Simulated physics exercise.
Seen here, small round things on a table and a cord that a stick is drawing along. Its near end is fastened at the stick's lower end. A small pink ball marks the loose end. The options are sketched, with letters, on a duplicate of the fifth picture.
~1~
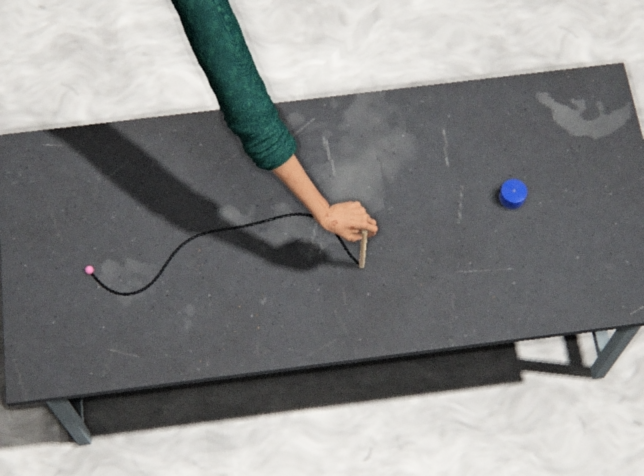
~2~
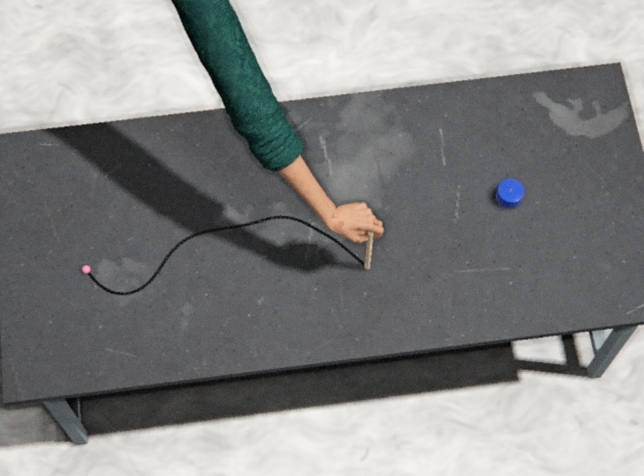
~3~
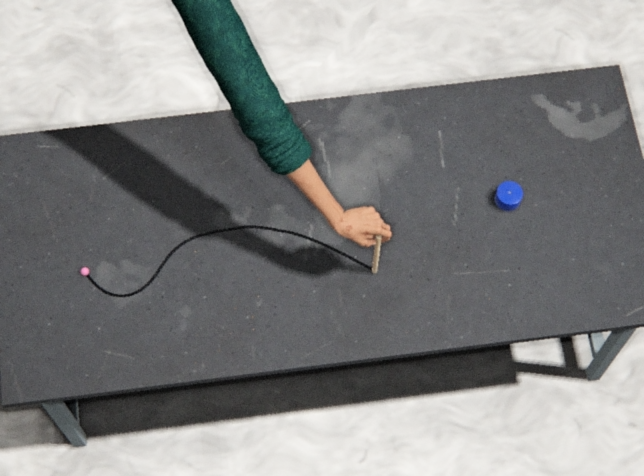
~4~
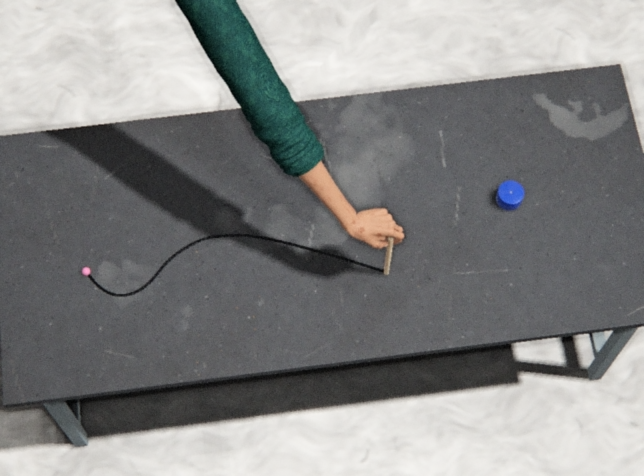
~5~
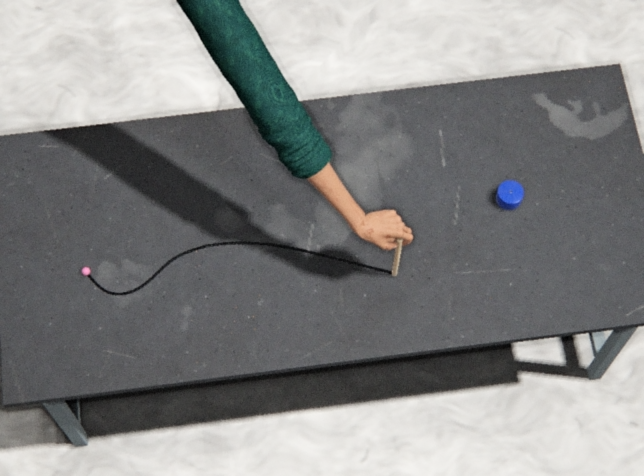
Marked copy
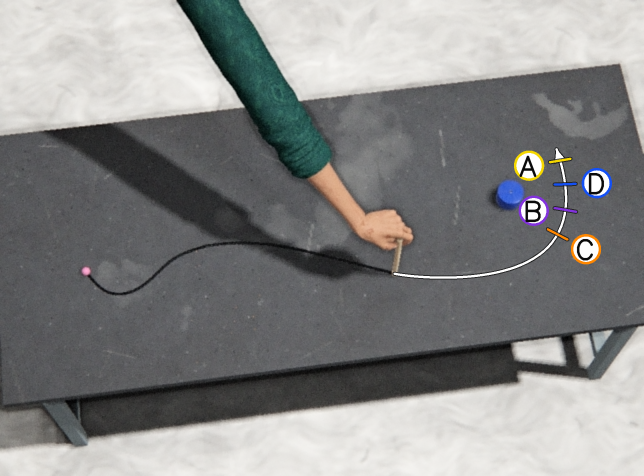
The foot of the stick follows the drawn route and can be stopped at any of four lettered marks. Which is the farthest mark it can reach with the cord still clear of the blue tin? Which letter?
D is the last safe stop.
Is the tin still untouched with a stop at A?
No.
On the marked copy, A at (560, 161); B at (565, 210); C at (558, 234); D at (565, 184); the route from (395, 274) via (533, 259) to (557, 149).
Taking D. A third of the way, foot of the stick (478, 276), middle of the cord (306, 272), free end (140, 275).
Two thirds of the way, foot of the stick (550, 245), middle of the cord (383, 270), free end (217, 272).
When it is over, foot of the stick (565, 185), middle of the cord (421, 256), free end (257, 271); nothing has been touched.
As for the rest, A brings the cord against the tin; B is safe but short; C is safe but short.
